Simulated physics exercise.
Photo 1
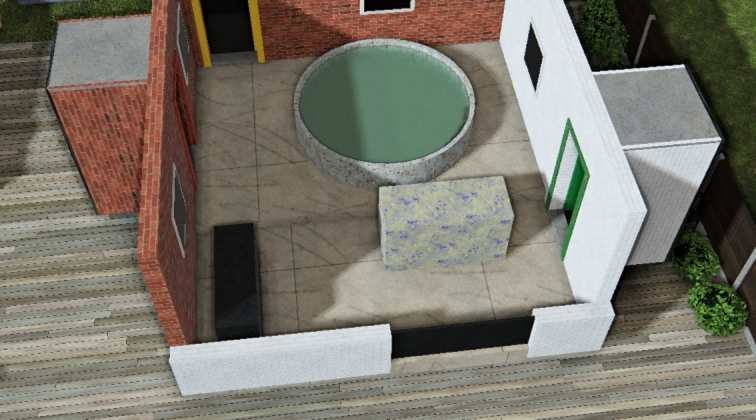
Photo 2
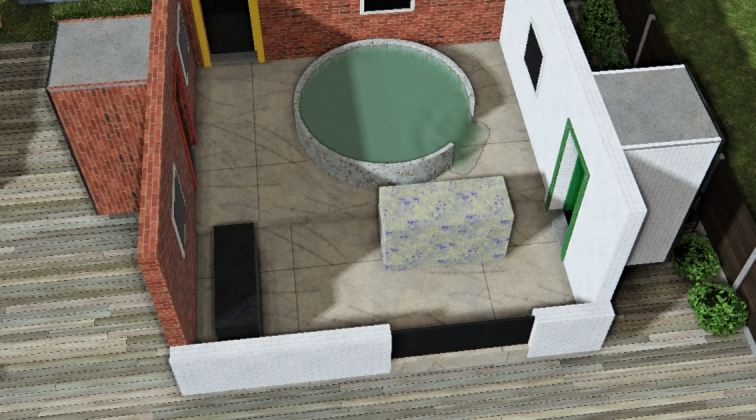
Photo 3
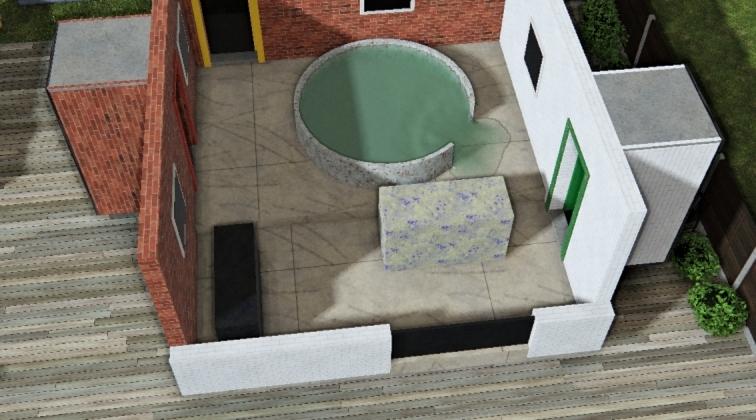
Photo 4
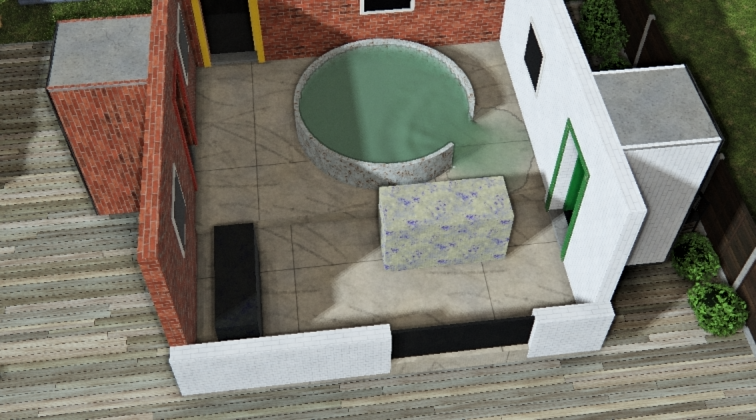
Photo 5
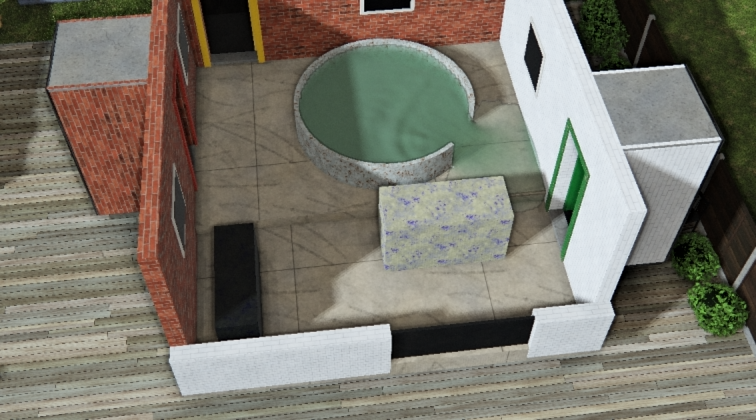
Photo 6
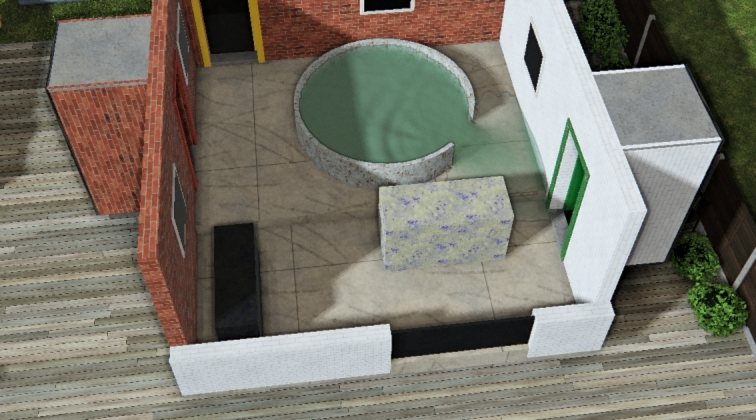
Green water pours through a gap that opens in the lower right rim of a round stone pool, spreading over the tiled floor to the white wall, then along it toward the green-framed doorway. A pale, purple-flecked block stands below the pool, and a low black block sits at left by the red brick wall. The walled yard, edged by wooden decking, is viewed from high above by a still camera.
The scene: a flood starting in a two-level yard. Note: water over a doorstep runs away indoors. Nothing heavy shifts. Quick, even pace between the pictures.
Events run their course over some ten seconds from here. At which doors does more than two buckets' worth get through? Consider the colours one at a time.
The yellow door lets through two buckets or less; the green door lets through more than two buckets; the red door lets through two buckets or less.
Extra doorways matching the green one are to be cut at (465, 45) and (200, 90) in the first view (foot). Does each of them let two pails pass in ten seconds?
Well, the first one overshoots and the other one doesn't reach it.
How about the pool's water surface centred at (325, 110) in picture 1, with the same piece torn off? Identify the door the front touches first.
Green-painted one.
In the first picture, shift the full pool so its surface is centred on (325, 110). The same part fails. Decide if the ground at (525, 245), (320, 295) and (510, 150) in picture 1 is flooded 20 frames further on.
So, in the order given, I'd say soaked through, unaffected, soaked through.
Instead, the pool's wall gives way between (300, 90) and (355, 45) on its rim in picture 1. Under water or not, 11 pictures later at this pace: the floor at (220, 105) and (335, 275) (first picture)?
The first spot is swamped, the second spared.
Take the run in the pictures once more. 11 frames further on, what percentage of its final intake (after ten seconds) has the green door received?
About 35 per cent.
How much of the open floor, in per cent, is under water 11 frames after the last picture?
About 30 in a hundred.
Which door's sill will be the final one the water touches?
It would be the red-painted one.
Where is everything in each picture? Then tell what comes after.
The first frame shows the round pool at (384, 102) is whole and still.
In the second frame, water pours out at (464, 140) and has run to (481, 125).
In the third frame, the front is at (503, 130), out from the gap at (464, 141).
In the fourth frame, water pours out at (464, 141) and has run to (533, 151).
In the fifth frame, water pours out at (464, 141) and has run to (545, 191).
In the sixth frame, the front is at (549, 218), out from the gap at (464, 140).
A moment on, water covers 15 % of the floor; the yellow door not reached, the green door under two buckets in, the red door not reached.
Next, water covers 30 % of the floor; the yellow door not reached, the green door over two buckets in, the red door not reached.
Then, water covers 45 % of the floor; the yellow door not reached, the green door over two buckets in, the red door not reached.
Later, water covers 70 % of the floor; the yellow door wet at the sill, nothing in, the green door over two buckets in, the red door not reached.
In the end, water covers 80 % of the floor; the yellow door wet at the sill, nothing in, the green door over two buckets in, the red door wet at the sill, nothing in.
